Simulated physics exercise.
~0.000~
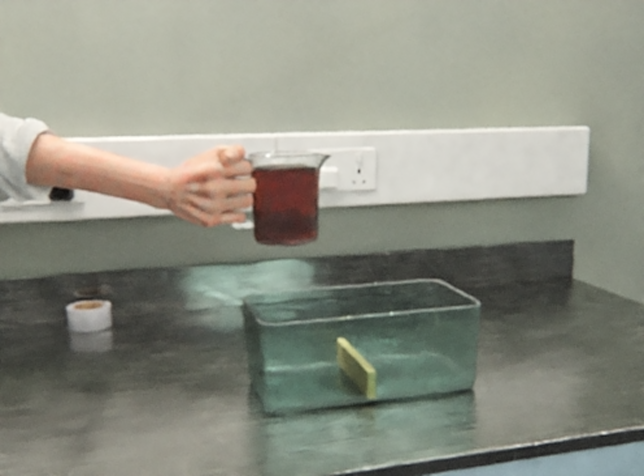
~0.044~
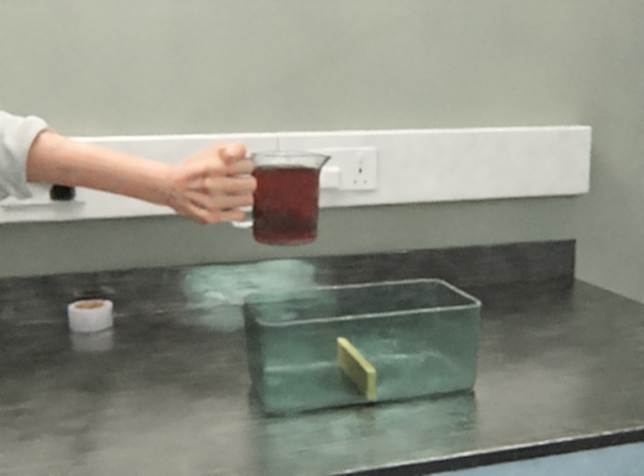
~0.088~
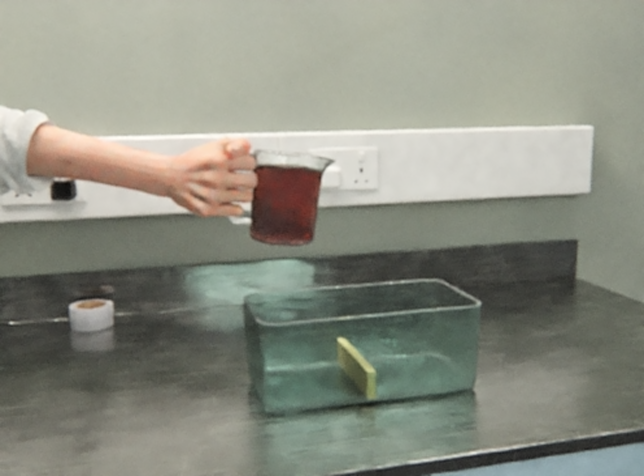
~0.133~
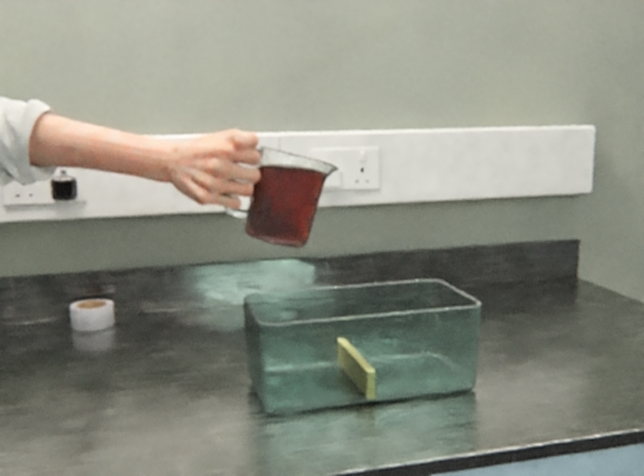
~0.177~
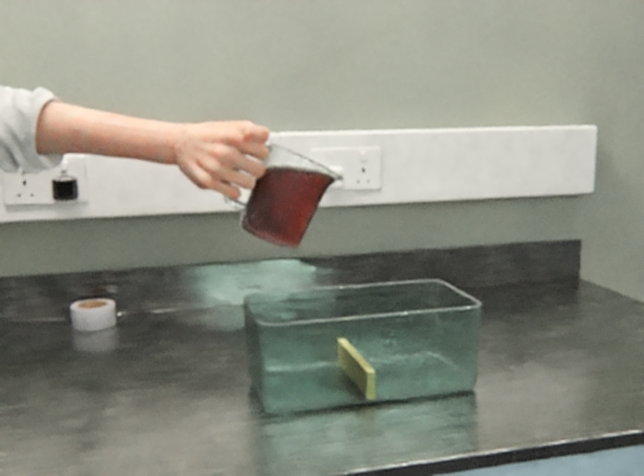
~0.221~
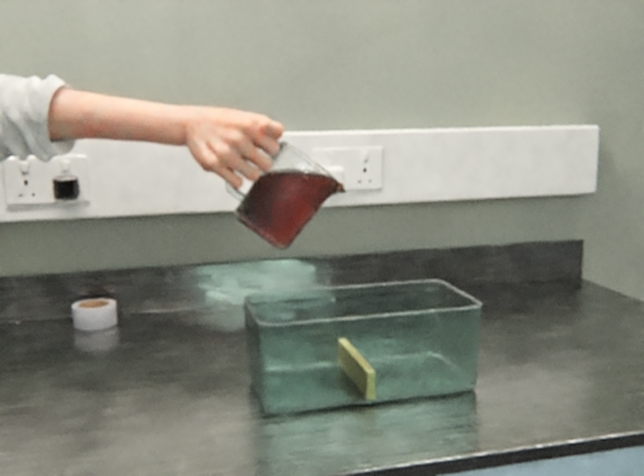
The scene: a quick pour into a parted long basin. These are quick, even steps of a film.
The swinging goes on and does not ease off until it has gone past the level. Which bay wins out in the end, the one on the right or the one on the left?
The fullest part is going to be the right one.
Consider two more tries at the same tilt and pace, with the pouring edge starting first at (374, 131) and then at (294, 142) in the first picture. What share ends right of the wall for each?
It comes to 75 % the first time and 20 % the second.
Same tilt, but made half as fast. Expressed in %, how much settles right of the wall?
I'd estimate some 90 percent.
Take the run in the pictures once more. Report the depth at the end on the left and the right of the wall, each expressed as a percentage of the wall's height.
Left: About 10; right: About 50.
Then, 0.48 s in, the tilt is 109° and 48 per cent is still to pour, 0 is left of the wall and 23 right of it.
Then, 0.66 s in, the tilt is 117° and 6 per cent is still to pour, 8 is left of the wall and 71 right of it.
Then, 0.86 s in, the tilt is 117° and 0 per cent is still to pour, 10 is left of the wall and 87 right of it.
Then, 1.07 s in, the tilt is 117° and 0 per cent is still to pour, 11 is left of the wall and 86 right of it.
Finally, 11 per cent lies left of the wall, 86 right of it and 3 outside.
